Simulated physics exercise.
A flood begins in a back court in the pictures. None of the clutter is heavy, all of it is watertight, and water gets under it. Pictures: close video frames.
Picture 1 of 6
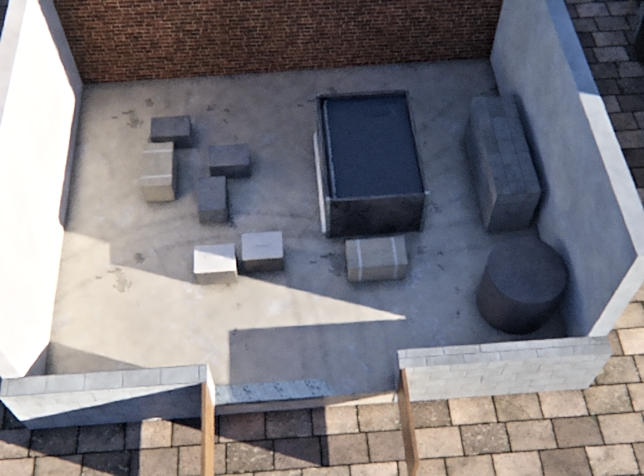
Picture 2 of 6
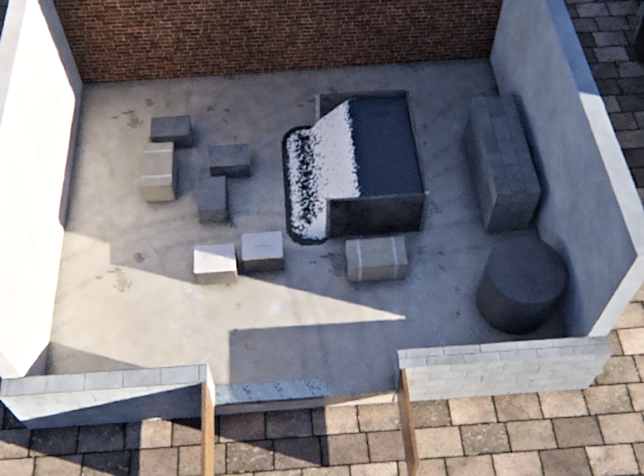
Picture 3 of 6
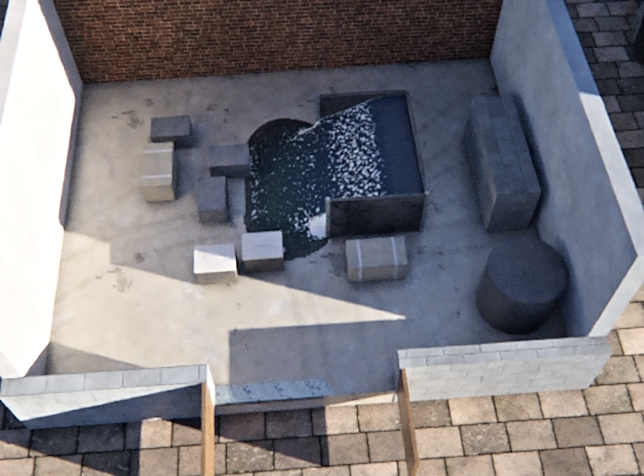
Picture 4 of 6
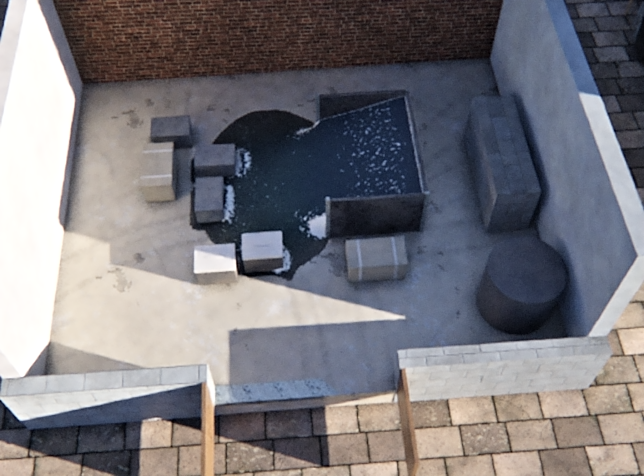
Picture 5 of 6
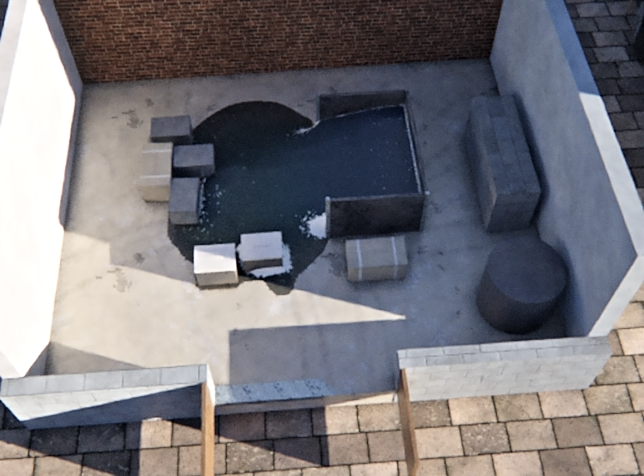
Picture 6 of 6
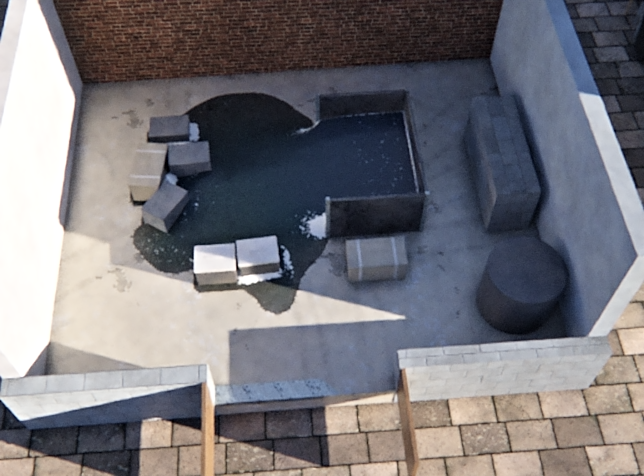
The clip opens on a walled concrete court holding scattered blocks, a round drum and a dark, water-filled tank. White, foaming water bursts from the tank's left side and spreads across the floor as a dark pool. It surrounds several blocks, pushing some to the left and turning one askew.
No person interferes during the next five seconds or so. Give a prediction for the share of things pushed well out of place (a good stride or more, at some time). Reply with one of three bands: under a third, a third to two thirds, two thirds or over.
Two thirds or over.
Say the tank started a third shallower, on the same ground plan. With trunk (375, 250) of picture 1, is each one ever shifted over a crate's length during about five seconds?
Answer: It came up short.
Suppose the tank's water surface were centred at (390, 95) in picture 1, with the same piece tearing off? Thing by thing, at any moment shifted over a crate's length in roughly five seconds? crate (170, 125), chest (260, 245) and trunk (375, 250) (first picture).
Object by object, in turn: Travelled a good distance, lingered near its place, lingered near its place.
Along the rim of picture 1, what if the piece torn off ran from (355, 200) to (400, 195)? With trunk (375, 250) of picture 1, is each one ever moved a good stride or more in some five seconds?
Verdict: It covered the distance.
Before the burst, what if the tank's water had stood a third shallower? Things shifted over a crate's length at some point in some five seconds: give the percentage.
About 90 %.
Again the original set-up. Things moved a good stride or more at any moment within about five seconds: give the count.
Exactly 6.
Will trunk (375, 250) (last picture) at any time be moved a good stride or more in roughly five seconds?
Shy of that.
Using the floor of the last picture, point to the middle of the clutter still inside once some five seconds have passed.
Average floor point: Approx. (252, 230).
A moment on, 4 of 7 are well off their spots; 2 afloat.
Next, 6 of 7 are well off their spots; 4 afloat.
Later, 5 of 7 are well off their spots; 5 afloat.
In the end, 5 of 7 are well off their spots, and 6 have been at some point; 3 afloat.
